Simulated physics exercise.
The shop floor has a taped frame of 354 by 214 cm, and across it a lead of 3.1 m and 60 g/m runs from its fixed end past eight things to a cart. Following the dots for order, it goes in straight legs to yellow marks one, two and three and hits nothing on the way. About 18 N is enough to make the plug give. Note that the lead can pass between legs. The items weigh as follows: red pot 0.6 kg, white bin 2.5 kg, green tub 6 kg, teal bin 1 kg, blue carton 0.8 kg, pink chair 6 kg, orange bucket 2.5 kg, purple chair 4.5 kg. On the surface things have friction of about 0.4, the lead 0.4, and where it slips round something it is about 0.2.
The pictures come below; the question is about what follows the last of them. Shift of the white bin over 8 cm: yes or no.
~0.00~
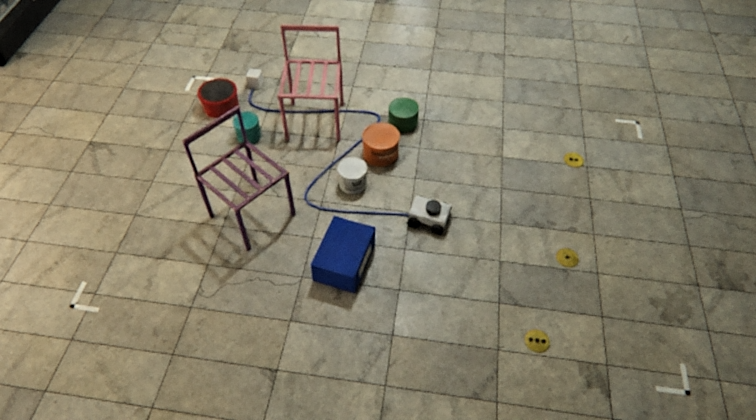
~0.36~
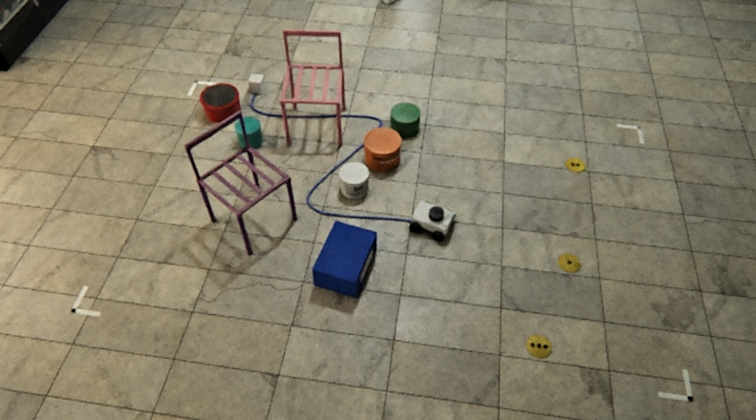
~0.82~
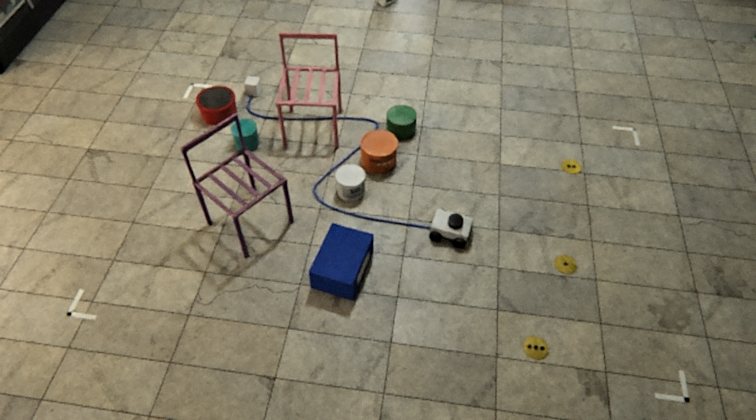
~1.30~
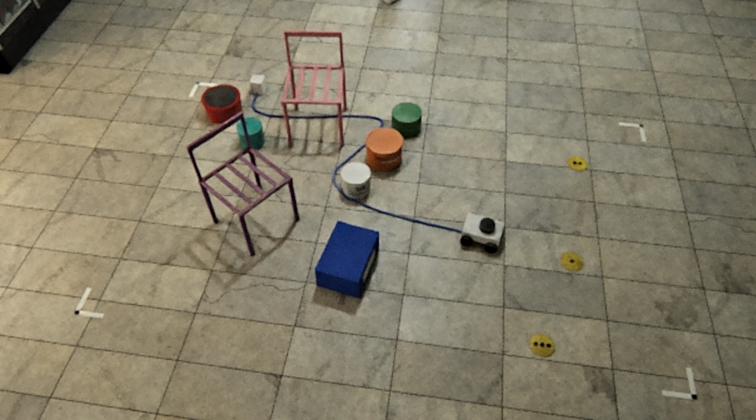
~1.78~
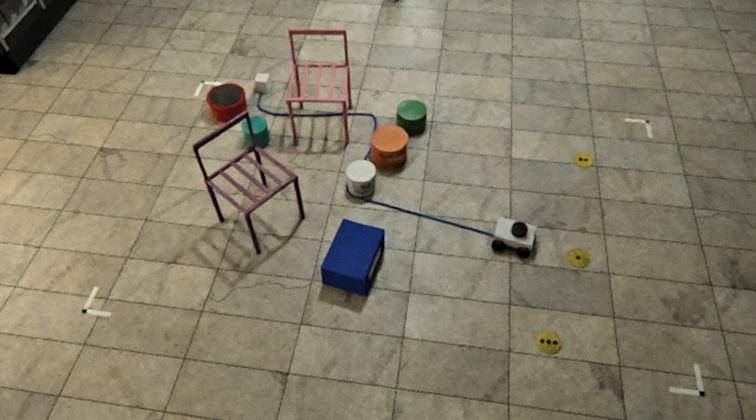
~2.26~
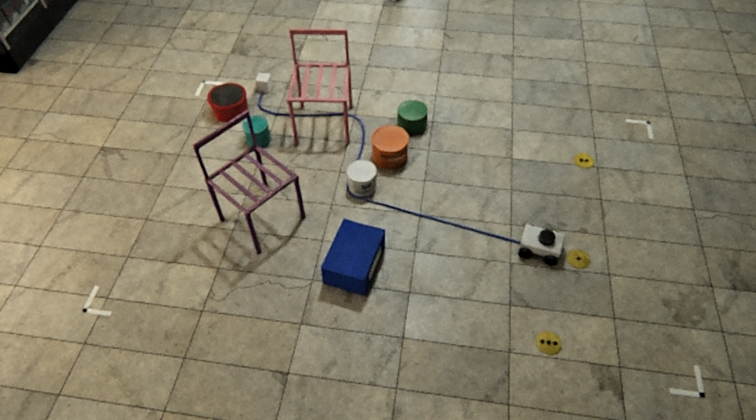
No.
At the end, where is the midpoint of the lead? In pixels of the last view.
Approximate pixel position: (370, 196).
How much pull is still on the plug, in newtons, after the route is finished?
It ends up near 0 N.
After 4.2 s, cart at (581, 210), lead slack at the fixed end; nothing else has moved.
After 6.2 s, cart at (580, 180), lead slack at the fixed end; white bin 4 cm off its start.
After 8.1 s, cart at (565, 258), lead slack at the fixed end; white bin 4 cm off its start at (366, 168).
After 10.1 s, cart at (549, 341), lead slack at the fixed end; white bin 4 cm off its start.
After 10.5 s, cart at (549, 341), lead slack at the fixed end; white bin 4 cm off its start at (366, 168).
